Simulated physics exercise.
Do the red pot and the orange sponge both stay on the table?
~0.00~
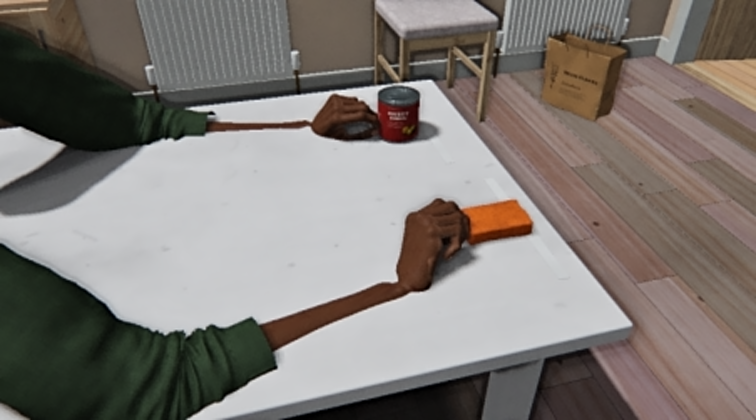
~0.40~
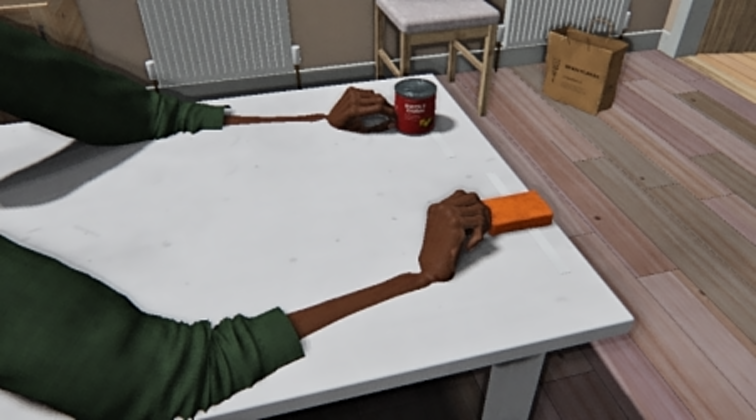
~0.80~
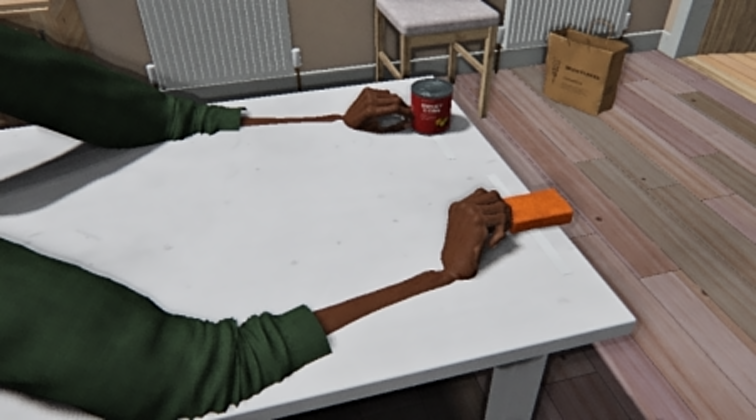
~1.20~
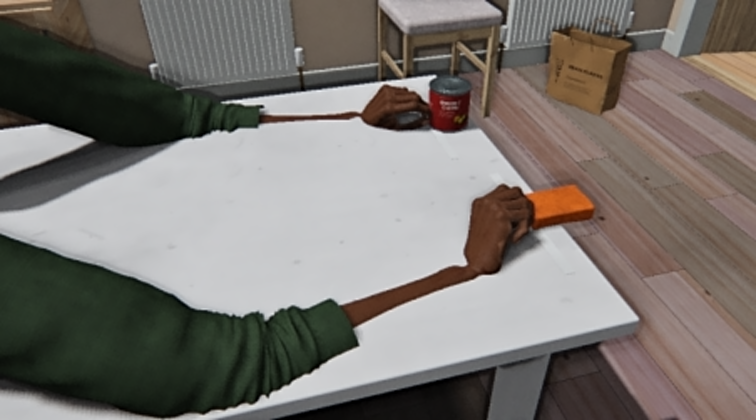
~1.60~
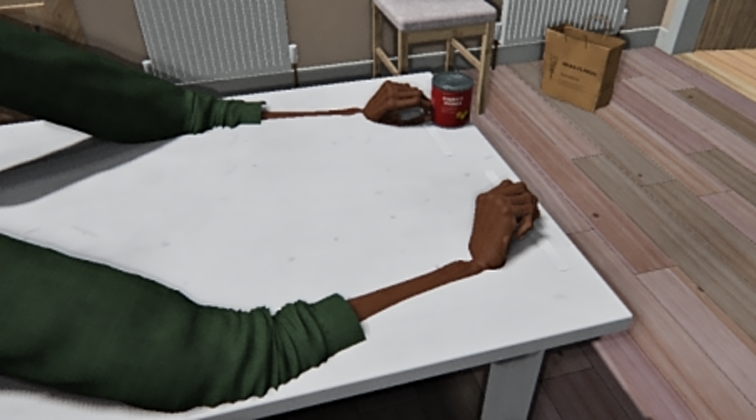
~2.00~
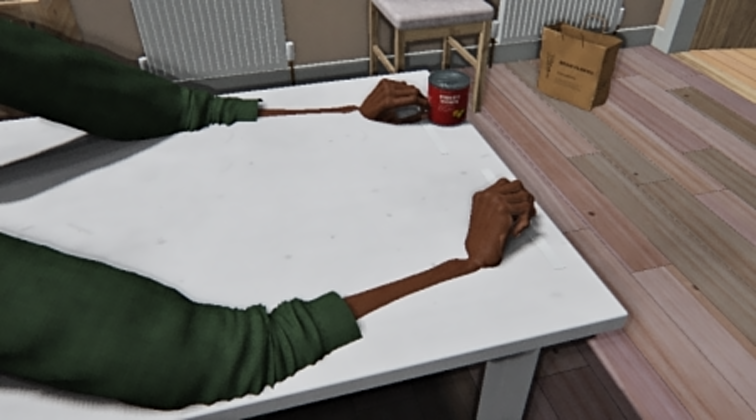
No, only the red pot stays on the table, standing near the far corner. The orange sponge goes over the edge and falls off.
